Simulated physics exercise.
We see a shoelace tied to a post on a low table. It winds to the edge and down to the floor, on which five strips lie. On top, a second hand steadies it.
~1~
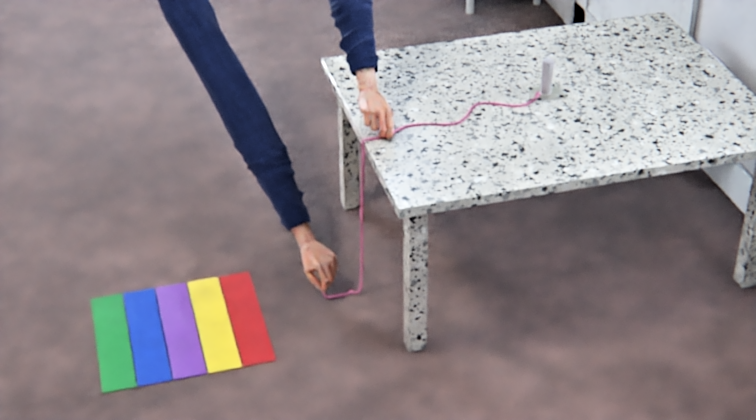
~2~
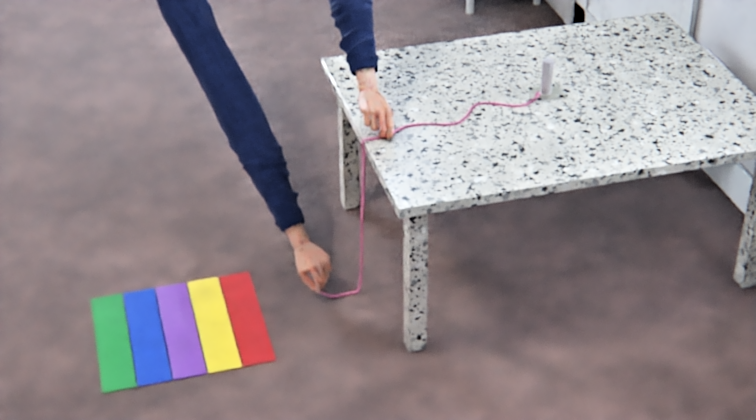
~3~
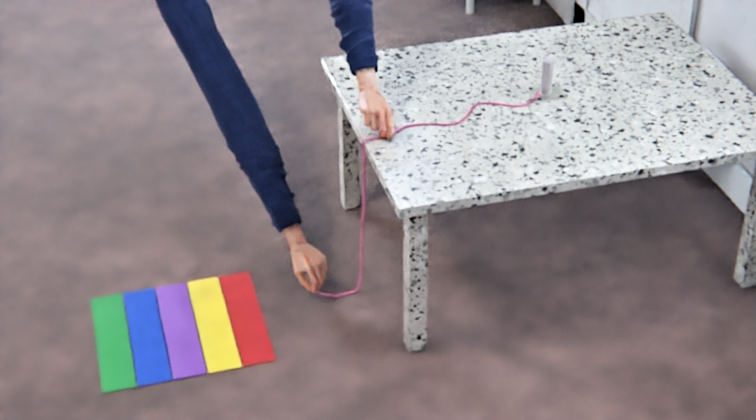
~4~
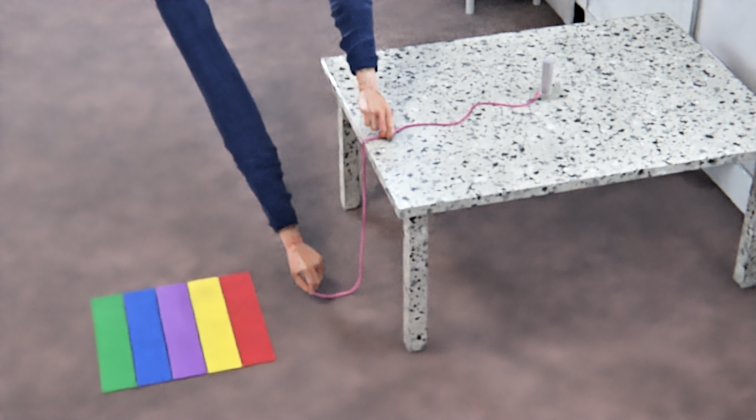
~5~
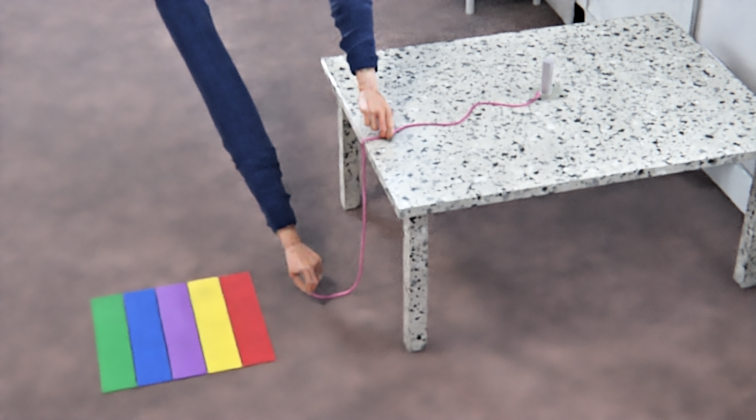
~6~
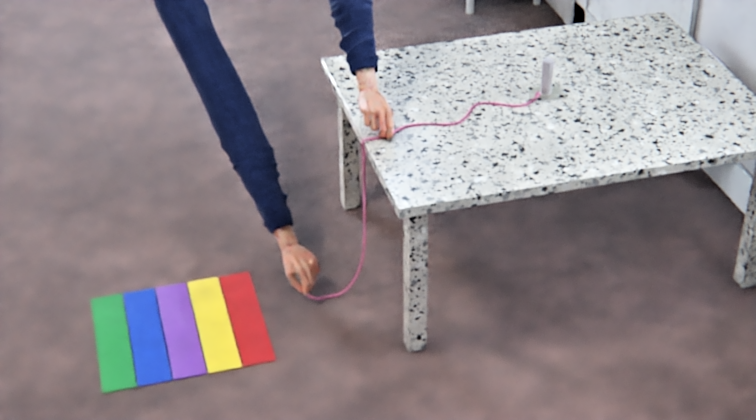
A hand near the floor draws the pink cord's end slightly left beside a speckled table.
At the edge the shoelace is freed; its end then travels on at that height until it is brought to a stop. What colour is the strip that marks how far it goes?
That strip is purple.
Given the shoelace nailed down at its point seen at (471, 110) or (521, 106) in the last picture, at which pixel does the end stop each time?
In order of the tries, it's near (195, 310) and near (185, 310).
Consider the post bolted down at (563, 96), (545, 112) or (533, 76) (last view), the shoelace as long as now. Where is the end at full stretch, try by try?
The places come out near (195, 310), (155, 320) and (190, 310).
Early on, end near (230, 304); over red.
Midway, end near (197, 310); over yellow.
At the end of the slack, end near (178, 313); over purple. It gets as far as the purple strip.
